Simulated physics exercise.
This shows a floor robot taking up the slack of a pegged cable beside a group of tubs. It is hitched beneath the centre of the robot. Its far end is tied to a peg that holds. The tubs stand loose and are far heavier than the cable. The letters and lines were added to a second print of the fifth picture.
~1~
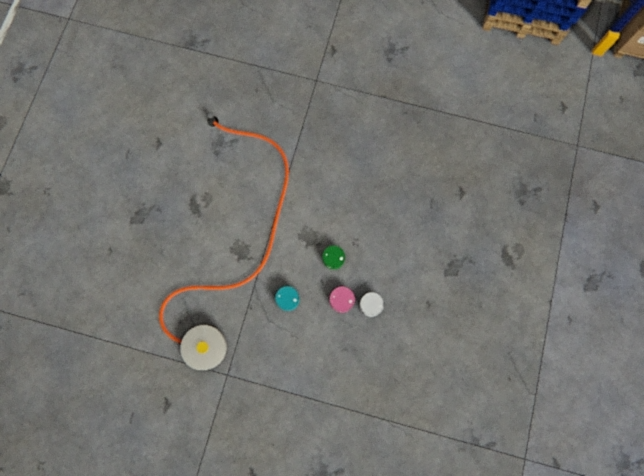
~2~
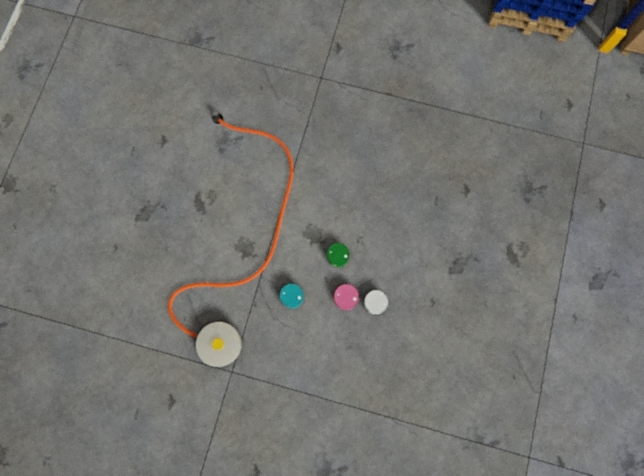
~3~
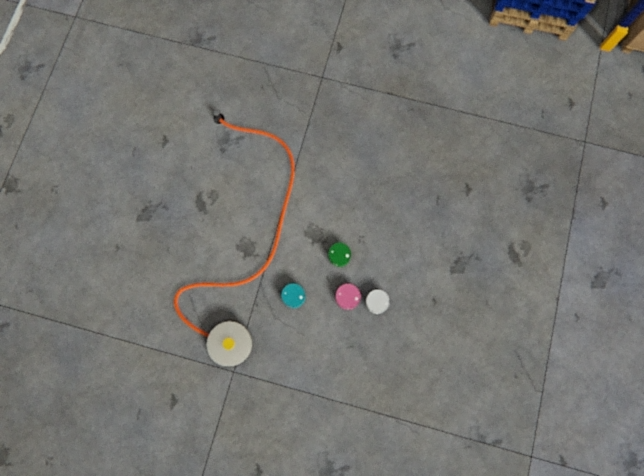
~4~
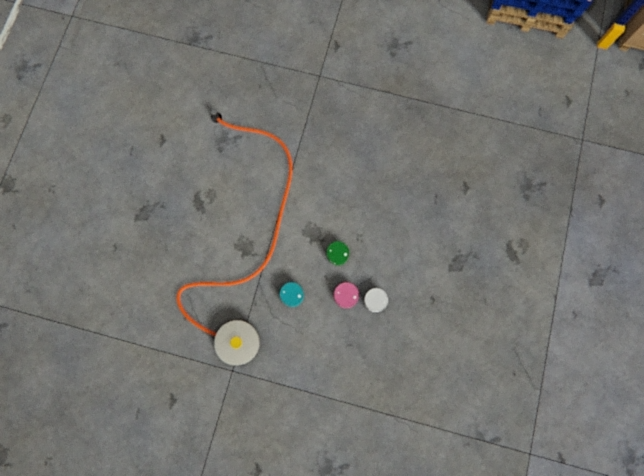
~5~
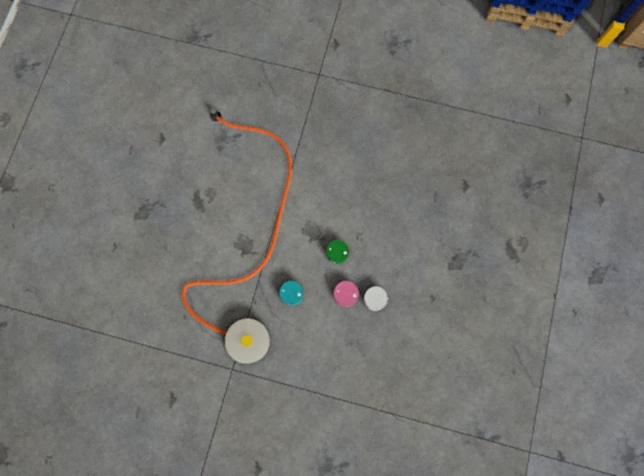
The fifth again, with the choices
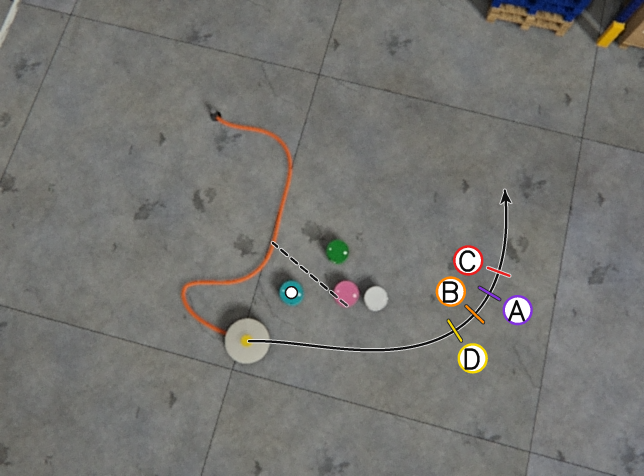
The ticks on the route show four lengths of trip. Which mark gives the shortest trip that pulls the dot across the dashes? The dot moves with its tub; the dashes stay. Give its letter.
A is the first stop that does it.
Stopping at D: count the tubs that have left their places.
The count is none.
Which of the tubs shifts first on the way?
The turquoise tub.
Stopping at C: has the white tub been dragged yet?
Yes.
On the copy, A at (490, 293); B at (475, 314); C at (499, 272); D at (455, 331); the dashed line at (309, 274); the route from (249, 341) via (439, 339) to (505, 191); the white dot at (291, 293).
On A. First, robot (342, 349); turquoise tub (292, 293).
Then, robot (434, 341); turquoise tub (292, 293).
Finally, robot (492, 293); pink tub (348, 291); turquoise tub (321, 266); the dot on the turquoise tub is over the dashed line.
By contrast, B leaves the dotted tub short, at (301, 284); C does it too, but is farther than needed; D leaves the dotted tub short, at (292, 293).
